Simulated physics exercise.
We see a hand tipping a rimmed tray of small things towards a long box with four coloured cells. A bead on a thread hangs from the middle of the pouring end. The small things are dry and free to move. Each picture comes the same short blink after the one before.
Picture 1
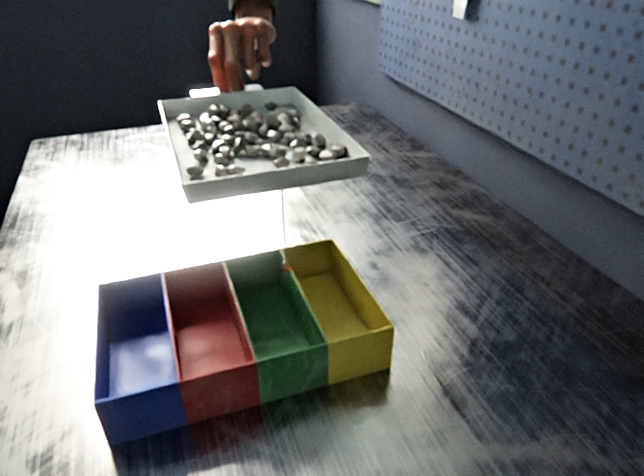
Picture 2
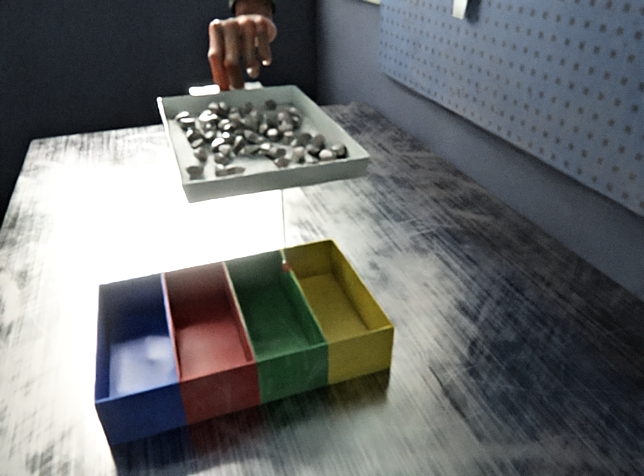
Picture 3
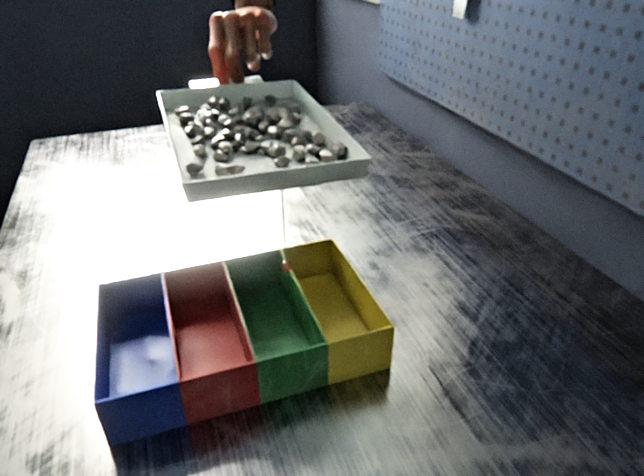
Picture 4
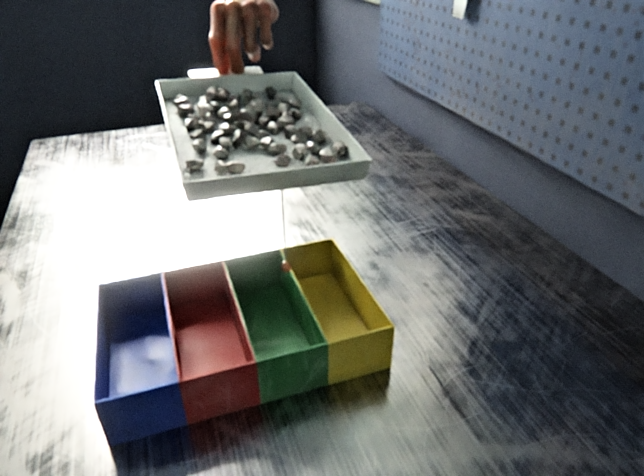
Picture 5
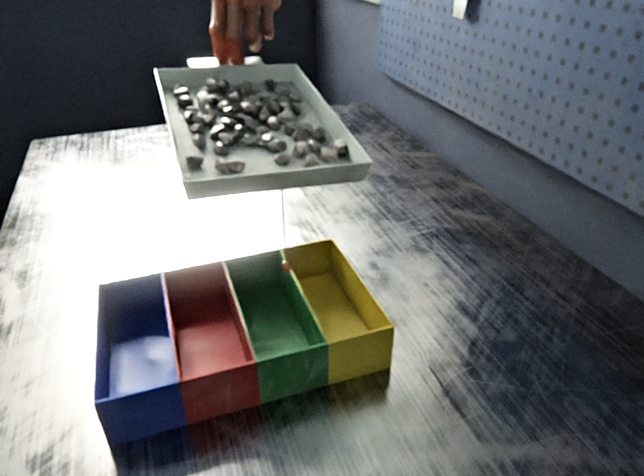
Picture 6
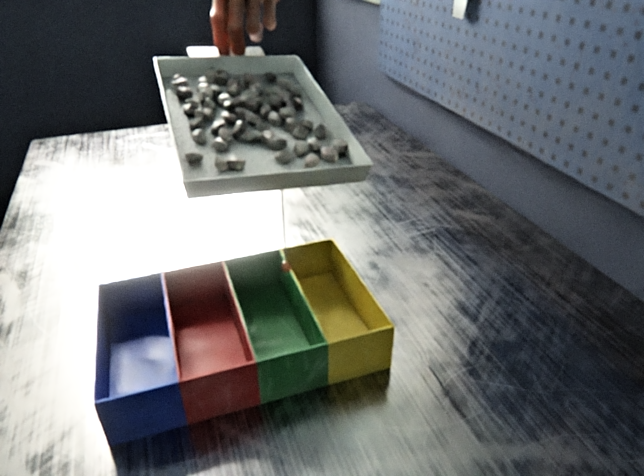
A hand slowly raised the back of a pale, rimmed tray of dark gravel bits, slanting it toward the viewer above a box with blue, red, green and yellow cells, while the bits shifted slightly.
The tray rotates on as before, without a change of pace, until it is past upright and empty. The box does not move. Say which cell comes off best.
It favours the yellow compartment.
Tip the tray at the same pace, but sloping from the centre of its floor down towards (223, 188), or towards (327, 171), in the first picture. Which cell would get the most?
One: The red cell. Two: That yellow cell.
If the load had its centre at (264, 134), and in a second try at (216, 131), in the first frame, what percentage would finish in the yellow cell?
First some 50, then 60 per cent.
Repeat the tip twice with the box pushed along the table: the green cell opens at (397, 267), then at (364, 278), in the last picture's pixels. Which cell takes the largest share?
At the first place the red one, at the second that green cell.
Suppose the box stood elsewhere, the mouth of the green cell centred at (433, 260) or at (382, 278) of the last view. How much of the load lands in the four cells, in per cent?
In turn 90 and 100 in a hundred.
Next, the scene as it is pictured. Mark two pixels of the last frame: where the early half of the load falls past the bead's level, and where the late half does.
The first part at (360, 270); the rest at (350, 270).
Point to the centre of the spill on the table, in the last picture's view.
Roughly at (418, 323).
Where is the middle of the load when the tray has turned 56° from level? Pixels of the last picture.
Near (313, 149).
Shortly afterwards, tray tipped steeply; all but a few on the tray; only a few falling or outside the box.
Next, tray tipped right over; the bulk on the tray; a little in the yellow cell; a little falling or outside the box.
Some moments later, tray tipped past a quarter turn; near half in the yellow cell; a little in the green cell; near a third falling or outside the box.
In the end, tray tipped past a quarter turn; near half in the yellow cell; a little in the green cell; none at all in the blue cell; none at all in the red cell; near a third outside the box.
